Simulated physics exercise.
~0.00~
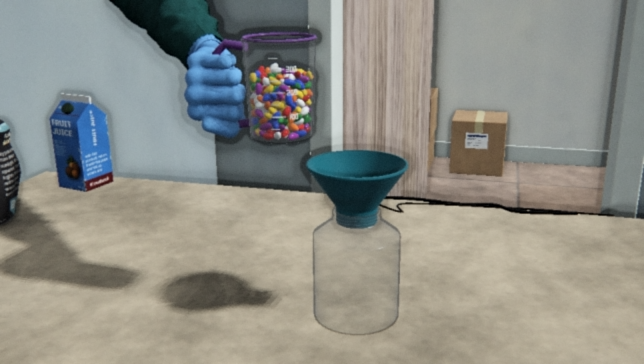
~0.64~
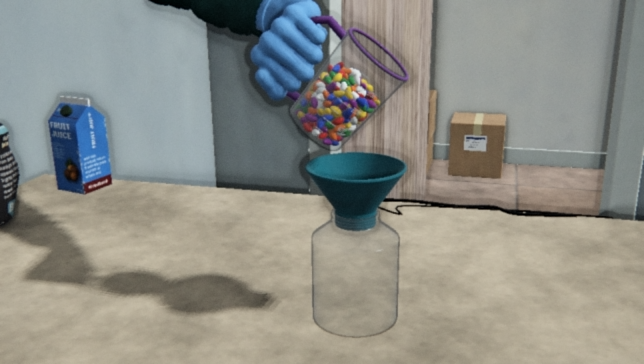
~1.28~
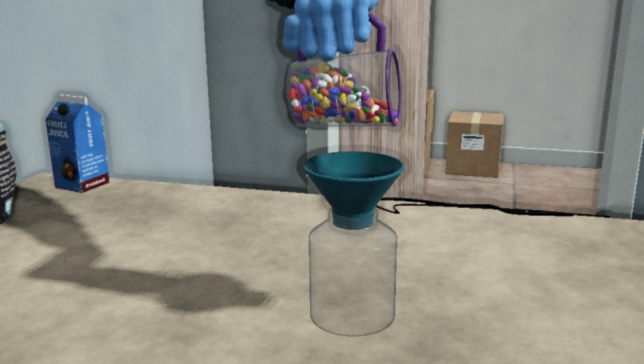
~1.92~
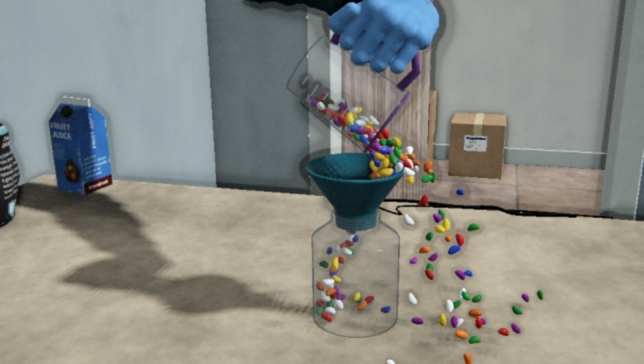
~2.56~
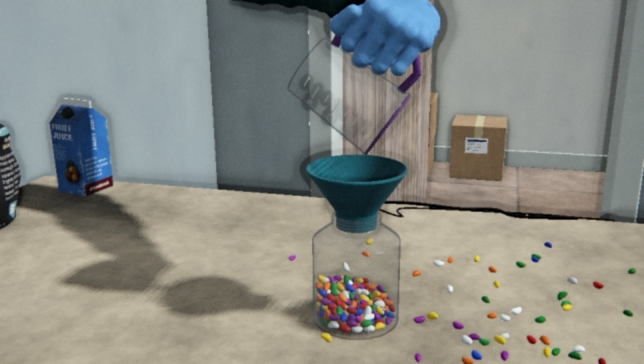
Blue-gloved hand tipping a clear cup of colourful jelly beans over a teal funnel, most filling the jar, others scattering right.
